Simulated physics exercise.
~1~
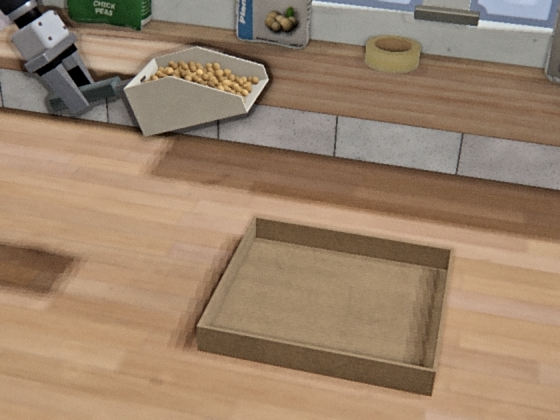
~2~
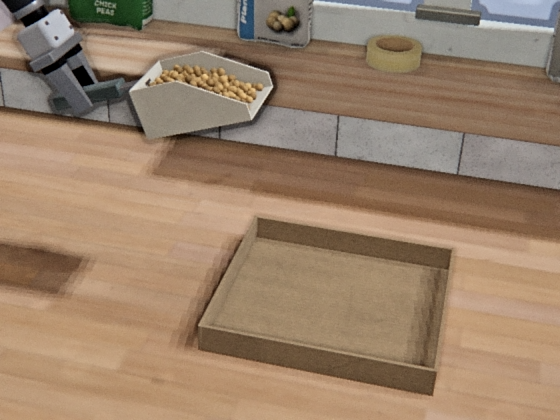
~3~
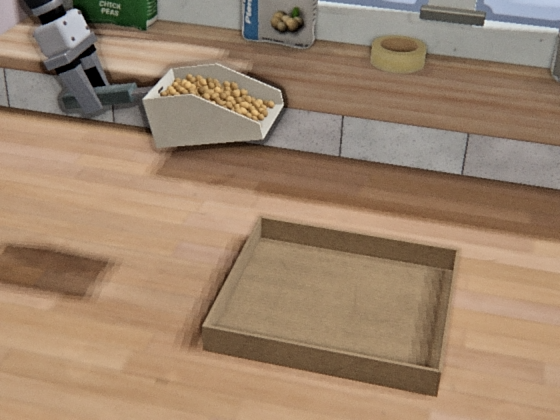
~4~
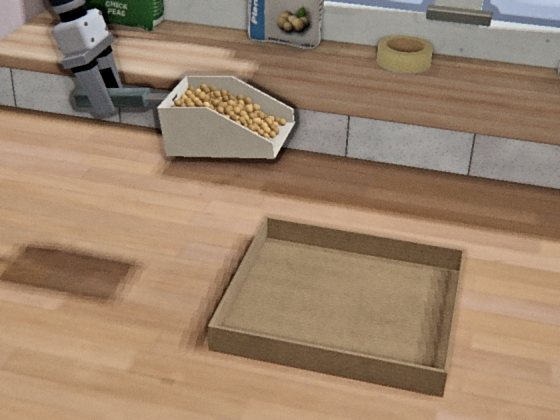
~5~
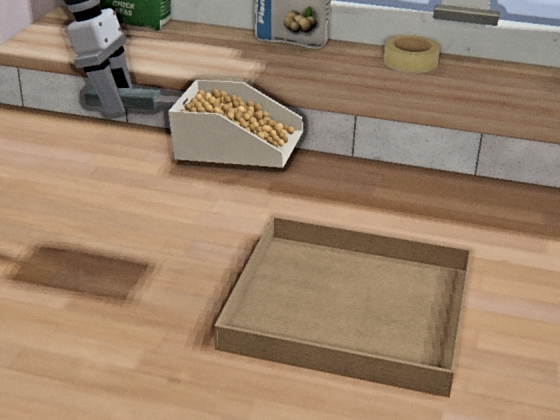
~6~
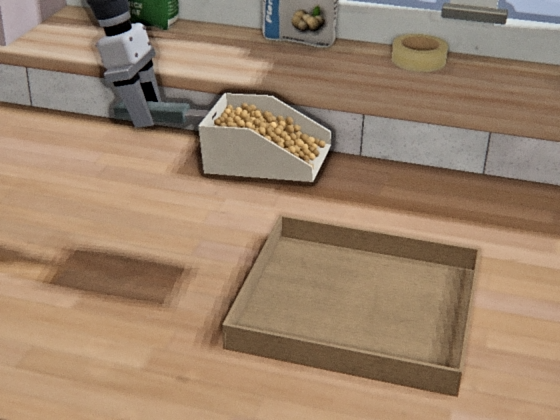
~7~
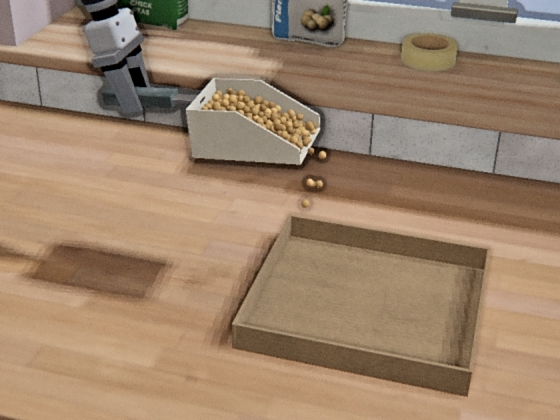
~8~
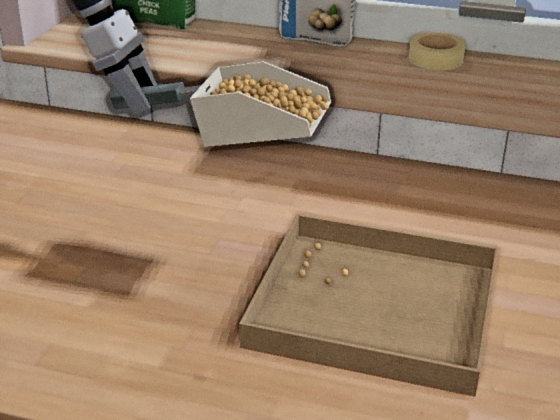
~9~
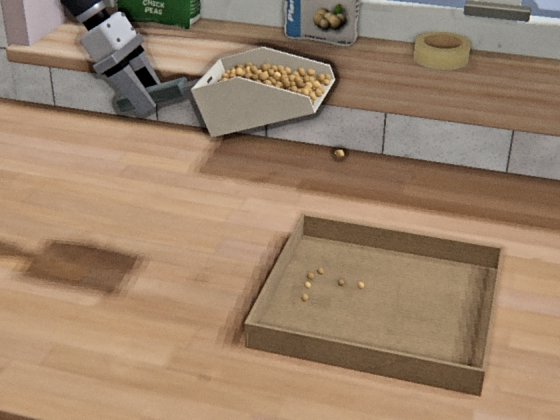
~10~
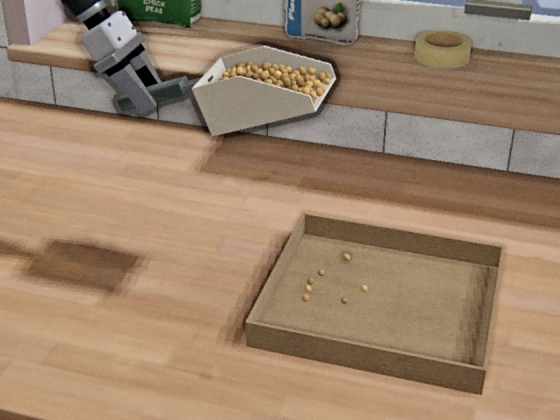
On a wooden counter, a robot gripper tilts a chickpea scoop, dropping a few into a tray.
